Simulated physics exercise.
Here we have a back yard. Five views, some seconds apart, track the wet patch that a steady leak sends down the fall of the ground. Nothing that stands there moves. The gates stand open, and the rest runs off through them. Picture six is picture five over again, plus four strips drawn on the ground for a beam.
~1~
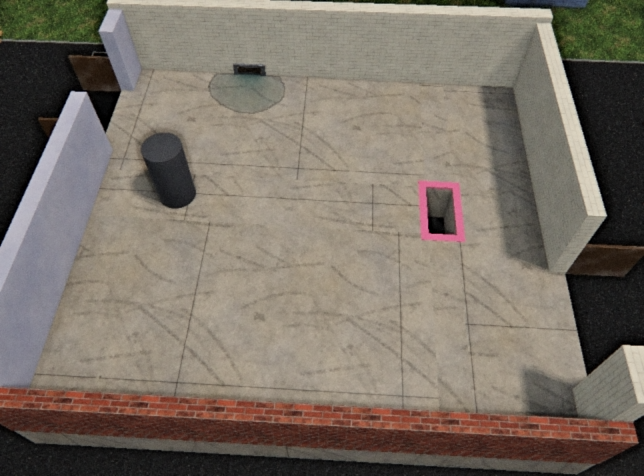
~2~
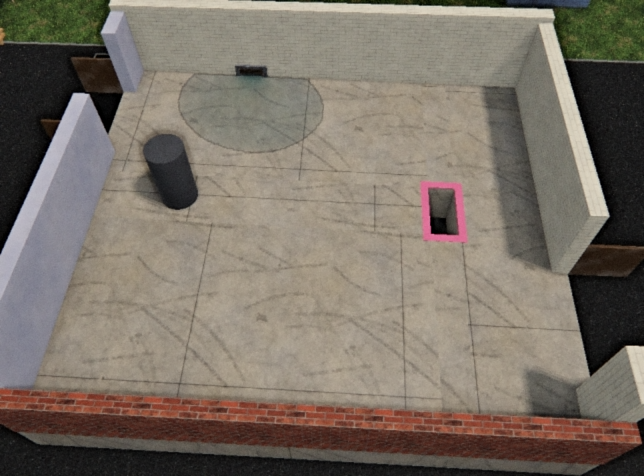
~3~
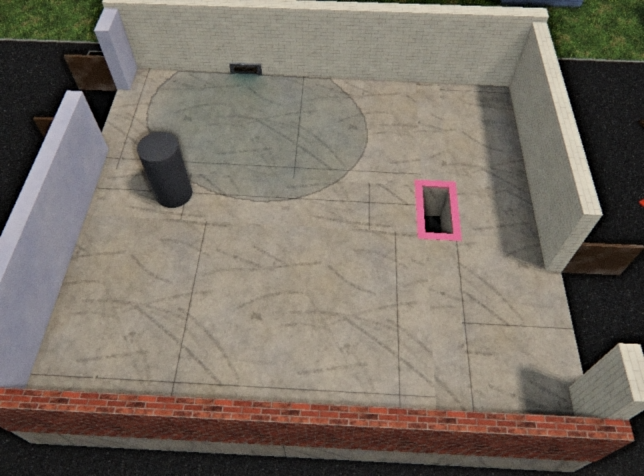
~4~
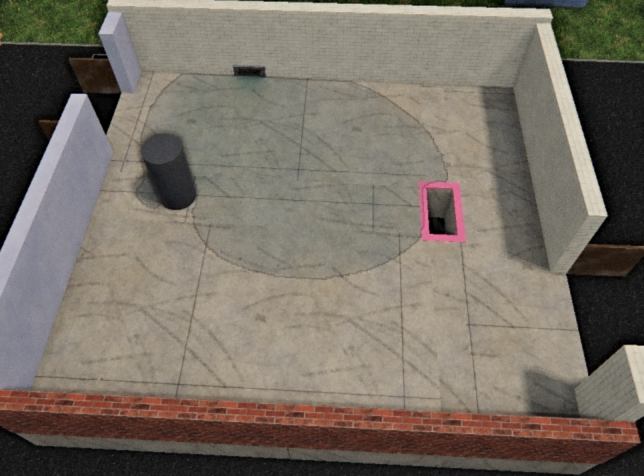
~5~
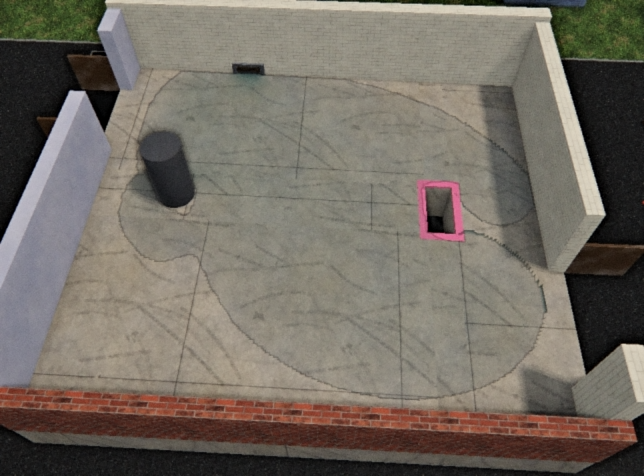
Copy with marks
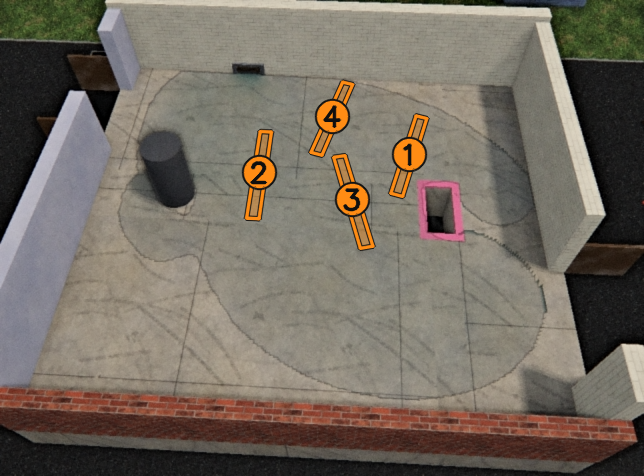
Water spread from a small opening in the back wall across the walled yard, flowed around a dark cylinder on the left, then reached the pink-edged pit and spread past it toward the front.
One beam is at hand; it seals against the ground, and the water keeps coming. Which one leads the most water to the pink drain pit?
I would pick place 2.
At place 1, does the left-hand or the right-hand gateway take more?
More leaves on the right.
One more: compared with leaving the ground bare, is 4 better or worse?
Worse.
On the marked copy, 1 from (396, 194) to (421, 117); 2 from (252, 218) to (265, 131); 3 from (339, 156) to (366, 247); 4 from (316, 153) to (347, 83).
With 1, about 8 % of the stream runs into the pink drain pit, about 91 % out by the gates.
With 2, about 18 % of the stream runs into the pink drain pit, about 82 % out by the gates.
With 3, about 10 % of the stream runs into the pink drain pit, about 89 % out by the gates.
With 4, about 9 % of the stream runs into the pink drain pit, about 91 % out by the gates.
